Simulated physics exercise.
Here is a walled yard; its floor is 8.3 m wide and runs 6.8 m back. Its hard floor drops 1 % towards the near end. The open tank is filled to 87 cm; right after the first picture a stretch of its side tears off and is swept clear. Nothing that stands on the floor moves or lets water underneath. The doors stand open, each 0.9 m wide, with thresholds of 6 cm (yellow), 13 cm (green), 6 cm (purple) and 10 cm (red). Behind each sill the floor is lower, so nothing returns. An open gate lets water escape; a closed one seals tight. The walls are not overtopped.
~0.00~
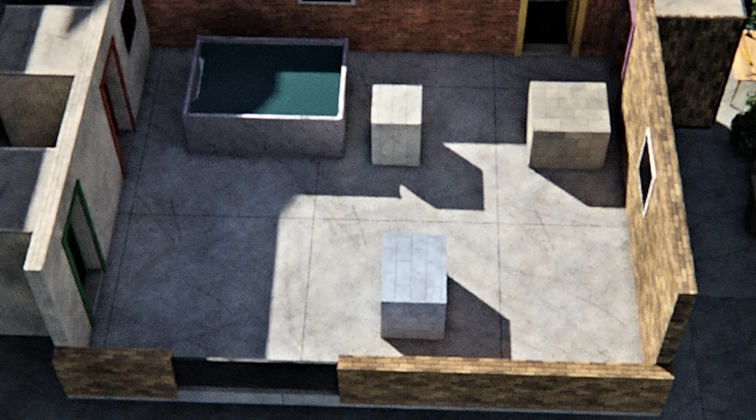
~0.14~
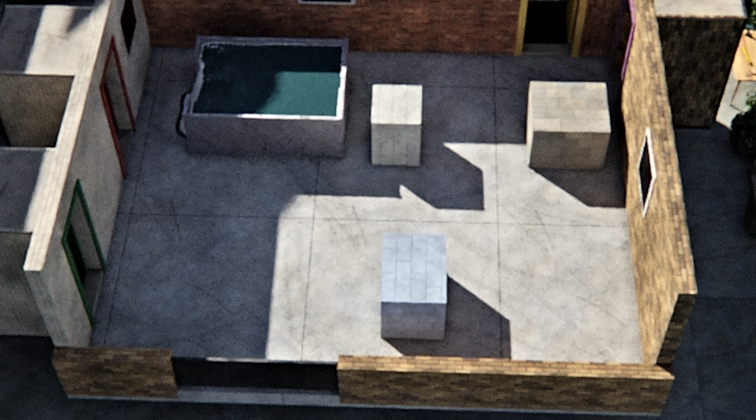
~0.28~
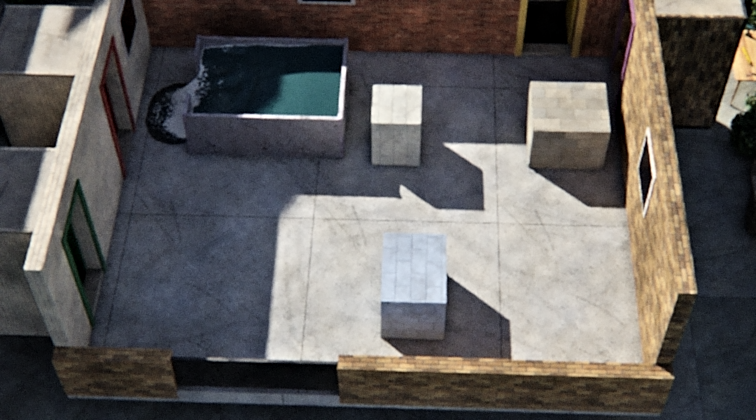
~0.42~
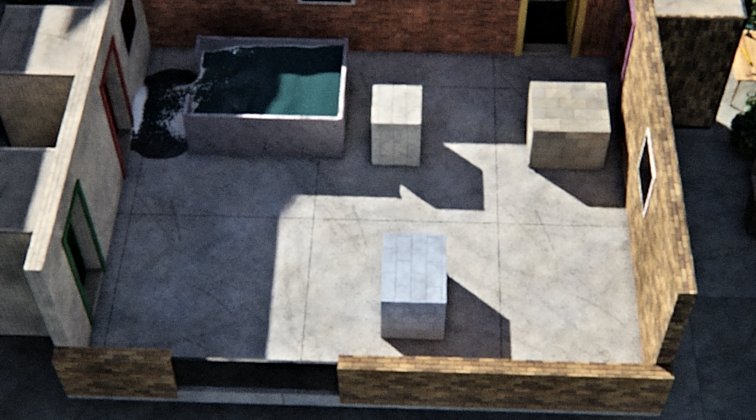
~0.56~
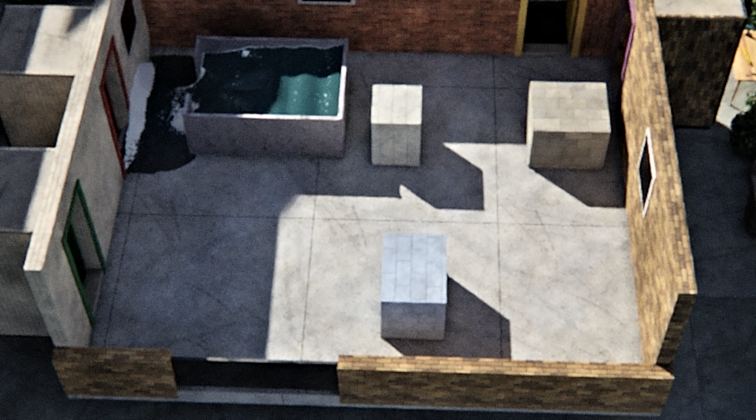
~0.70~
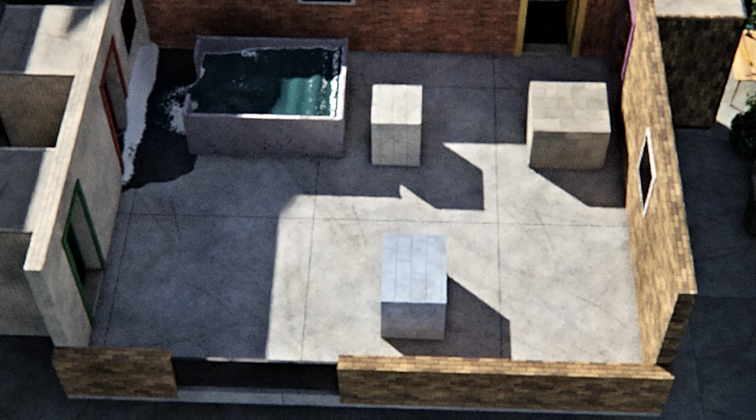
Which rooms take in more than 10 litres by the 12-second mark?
Door by door: At the yellow door it exceeds the limit; at the green door it keeps below the limit; at the purple door it exceeds the limit; at the red door it exceeds the limit.
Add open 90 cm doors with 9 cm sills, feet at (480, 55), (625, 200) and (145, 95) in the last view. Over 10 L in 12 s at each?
In that order: Not over, below, above.
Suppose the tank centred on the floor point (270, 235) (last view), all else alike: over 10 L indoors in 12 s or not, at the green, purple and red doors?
Then: Green above, purple over, red past it.
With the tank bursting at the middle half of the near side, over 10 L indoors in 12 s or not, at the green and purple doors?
Then: Green above, purple under.
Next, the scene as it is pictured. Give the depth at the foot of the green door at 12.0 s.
About 4.5 cm.
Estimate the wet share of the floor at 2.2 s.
Some 25 per cent of it.
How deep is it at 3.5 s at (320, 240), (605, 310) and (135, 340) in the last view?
About 0, 0 and 7 cm.
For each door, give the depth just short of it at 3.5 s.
Depths in cm: Yellow 5, green 4, purple 0, red 21.
After 1.4 s water covers 10 % of the floor and is deepest (65 cm) near (151, 53); yellow door not reached, green door not reached, purple door not reached, red door 31 cm at the sill, 92 L in.
After 2.2 s water covers 25 % of the floor and is deepest (55 cm) near (151, 53); yellow door not reached, green door 5 cm at the sill, 0 L in, purple door not reached, red door 28 cm at the sill, 205 L in.
After 3.5 s water covers 40 % of the floor and is deepest (37 cm) near (139, 112); yellow door 5 cm at the sill, 0 L in, green door 4 cm at the sill, 0 L in, purple door not reached, red door 21 cm at the sill, 304 L in.
After 7.0 s water covers 75 % of the floor and is deepest (22 cm) near (139, 112); yellow door 3 cm at the sill, 0 L in, green door 3 cm at the sill, 0 L in, purple door 15 cm at the sill, 181 L in, red door 15 cm at the sill, 412 L in.
After 12.0 s water covers 95 % of the floor and is deepest (12 cm) near (446, 384); yellow door 7 cm at the sill, 22 L in, green door 5 cm at the sill, 0 L in, purple door 8 cm at the sill, 252 L in, red door 8 cm at the sill, 431 L in.
